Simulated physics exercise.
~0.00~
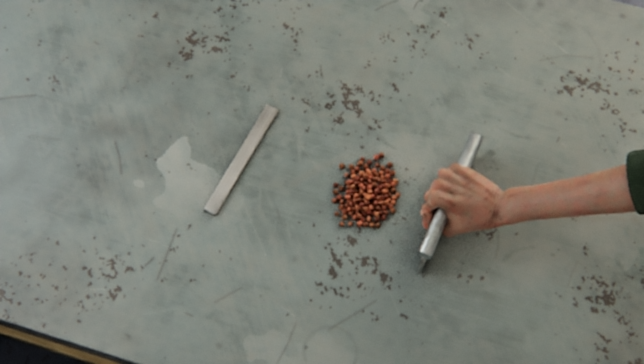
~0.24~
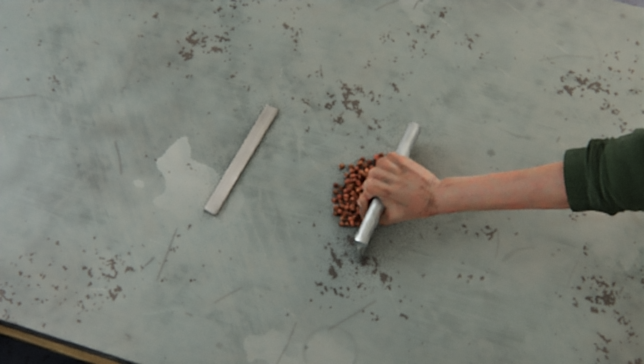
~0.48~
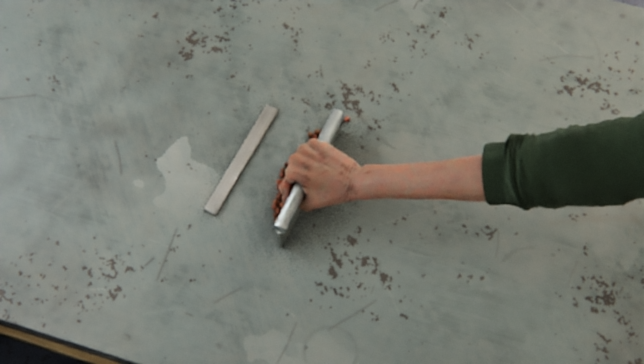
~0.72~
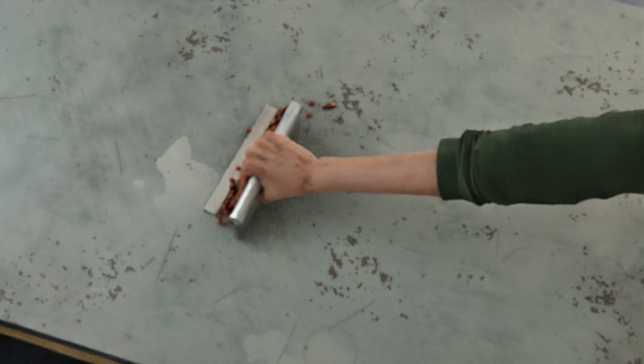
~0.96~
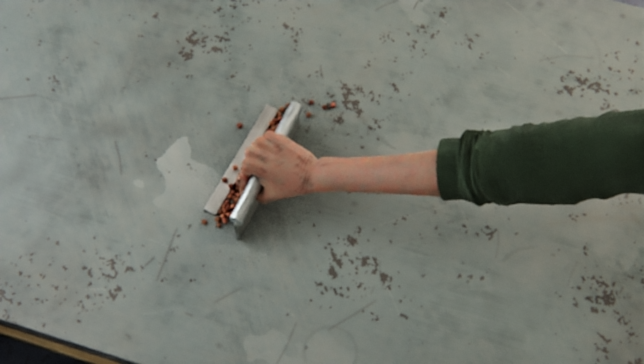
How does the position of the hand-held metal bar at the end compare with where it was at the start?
At the start the bar was to the right of the pellet pile, well away from the flat strip. By the end it was much farther left and slightly higher, right beside the strip.
A hand in a dark green sleeve slid a metal bar leftward across a worn gray surface, sweeping a pile of small reddish-brown pellets toward a flat strip, then stopped beside it with pellets crowded in between and a few scattered past the ends.
